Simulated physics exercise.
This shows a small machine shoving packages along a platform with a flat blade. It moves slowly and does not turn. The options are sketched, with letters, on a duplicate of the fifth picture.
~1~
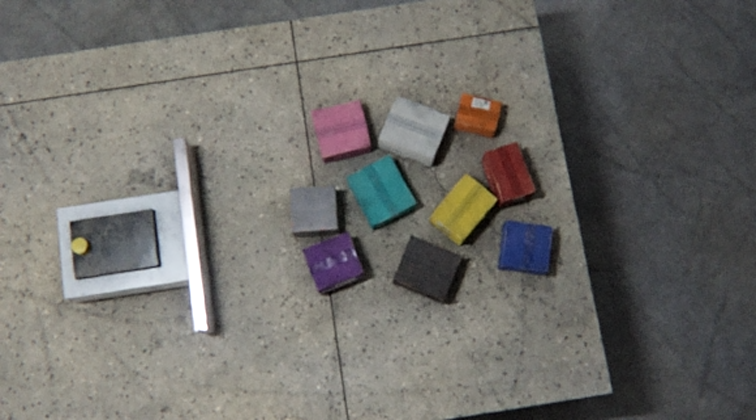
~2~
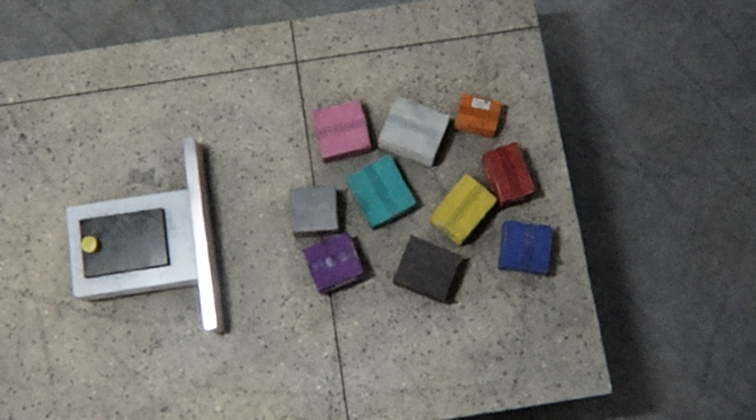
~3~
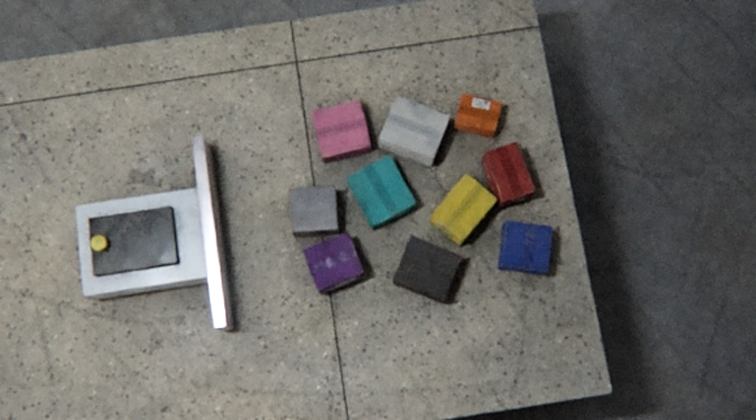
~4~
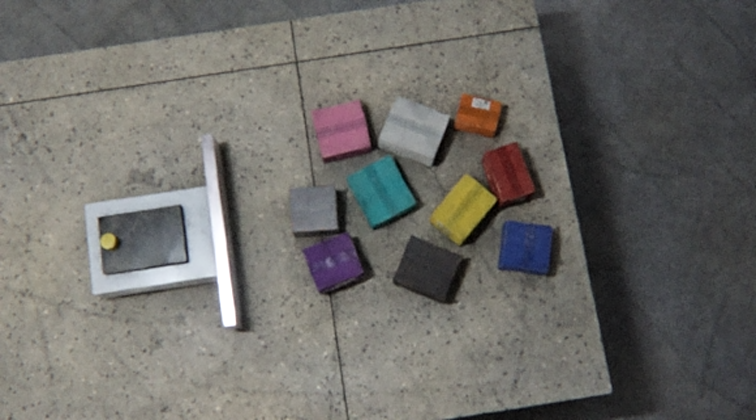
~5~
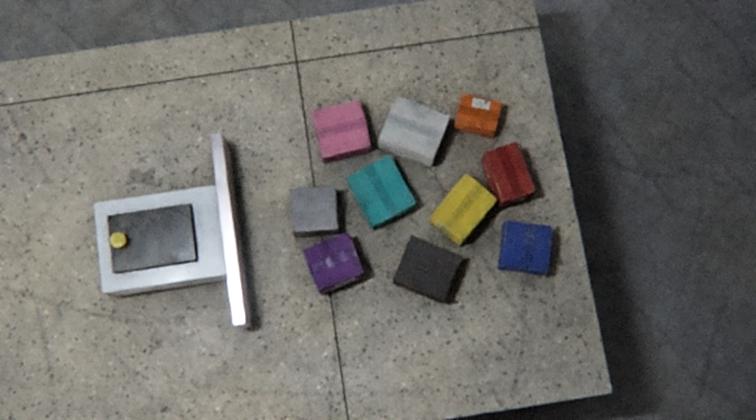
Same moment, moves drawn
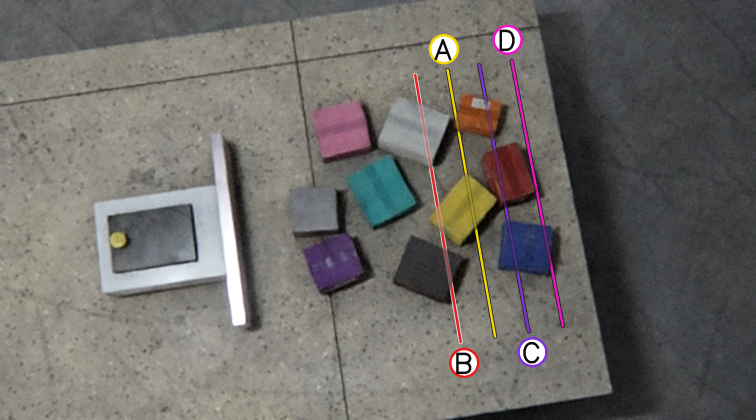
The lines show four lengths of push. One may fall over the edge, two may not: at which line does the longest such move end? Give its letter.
It should halt at B.
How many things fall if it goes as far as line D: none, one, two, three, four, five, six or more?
Six or more.
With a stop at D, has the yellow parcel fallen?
Yes.
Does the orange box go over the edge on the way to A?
By then, yes.
On the marked copy, A at (471, 199); B at (437, 205); C at (503, 194); D at (536, 189).
With B. Early on, robot (236, 226); purple parcel (343, 264); grey crate (333, 209).
Further on, robot (312, 214); red box (519, 173); blue box (531, 253).
At the end, robot (367, 206); orange box (551, 106); blue box (578, 263); none fallen.
As for the rest, A drops two; C drops six; D drops six.
